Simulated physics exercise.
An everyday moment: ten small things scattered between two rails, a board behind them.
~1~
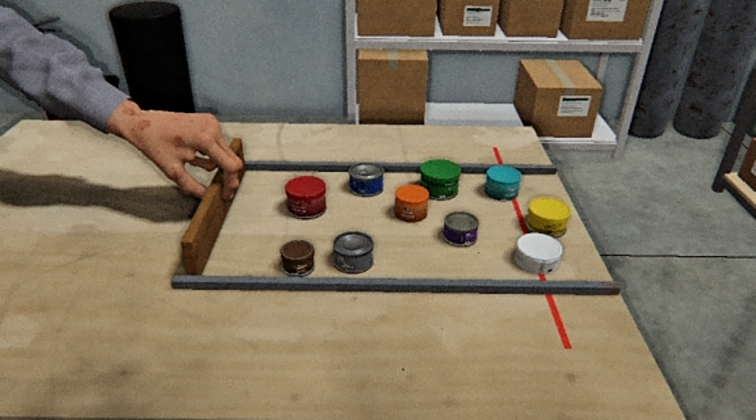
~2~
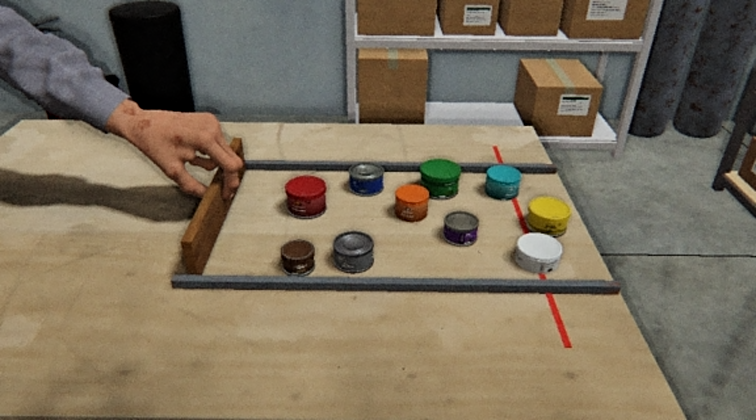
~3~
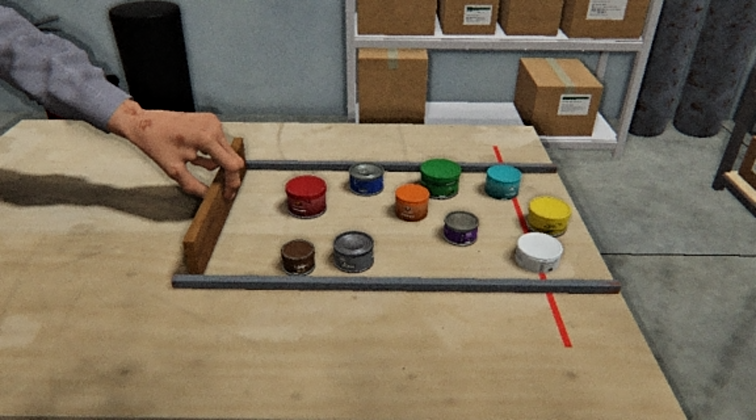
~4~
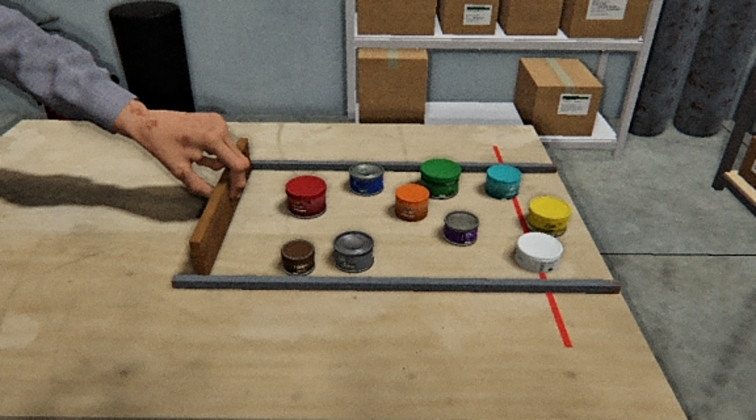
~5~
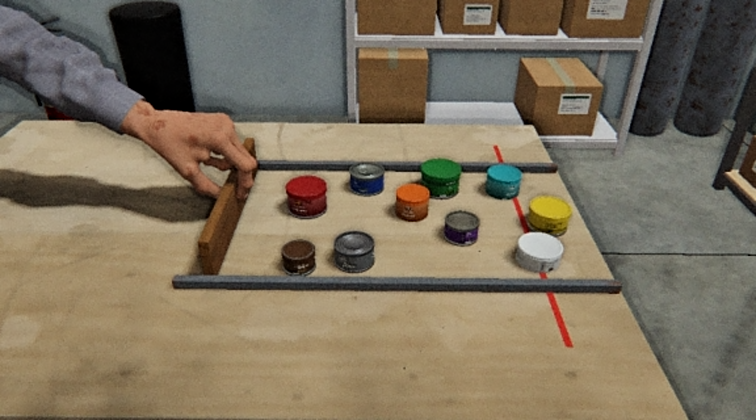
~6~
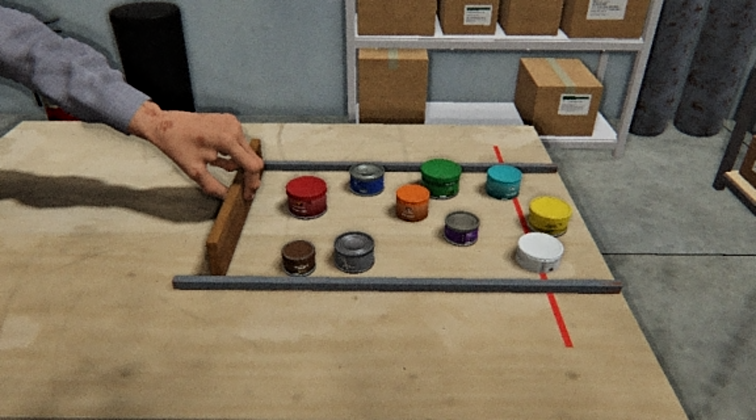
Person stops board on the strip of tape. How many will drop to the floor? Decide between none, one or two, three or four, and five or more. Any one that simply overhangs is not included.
Decision: One or two.
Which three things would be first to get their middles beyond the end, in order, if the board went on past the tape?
First the turquoise tub, next the yellow tin, then the green tin.
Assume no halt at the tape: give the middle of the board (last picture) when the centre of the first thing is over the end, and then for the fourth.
It sits around (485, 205) and after that around (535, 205).
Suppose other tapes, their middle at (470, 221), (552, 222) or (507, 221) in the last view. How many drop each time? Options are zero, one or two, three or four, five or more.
Lab note - count per position: No fall at all; five or over; either one or two.
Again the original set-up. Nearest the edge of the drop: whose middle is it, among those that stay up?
The green tin is foremost.
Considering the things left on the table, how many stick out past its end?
The total comes out at 3.
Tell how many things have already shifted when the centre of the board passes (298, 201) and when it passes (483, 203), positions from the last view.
Counts: 2 / 10.
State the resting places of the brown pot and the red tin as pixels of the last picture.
They come to rest around (561, 266) and (539, 196).
Soon after, none off yet; yellow tin at rest near (549, 217); white tub at rest near (539, 253); turquoise tub at rest near (503, 183).
Then, none off yet; yellow tin moved a little near (566, 221); white tub moving near (548, 254); turquoise tub moved well along near (564, 186).
By the end, the number that fall off is one or two; fallen, turquoise tub and yellow tin.
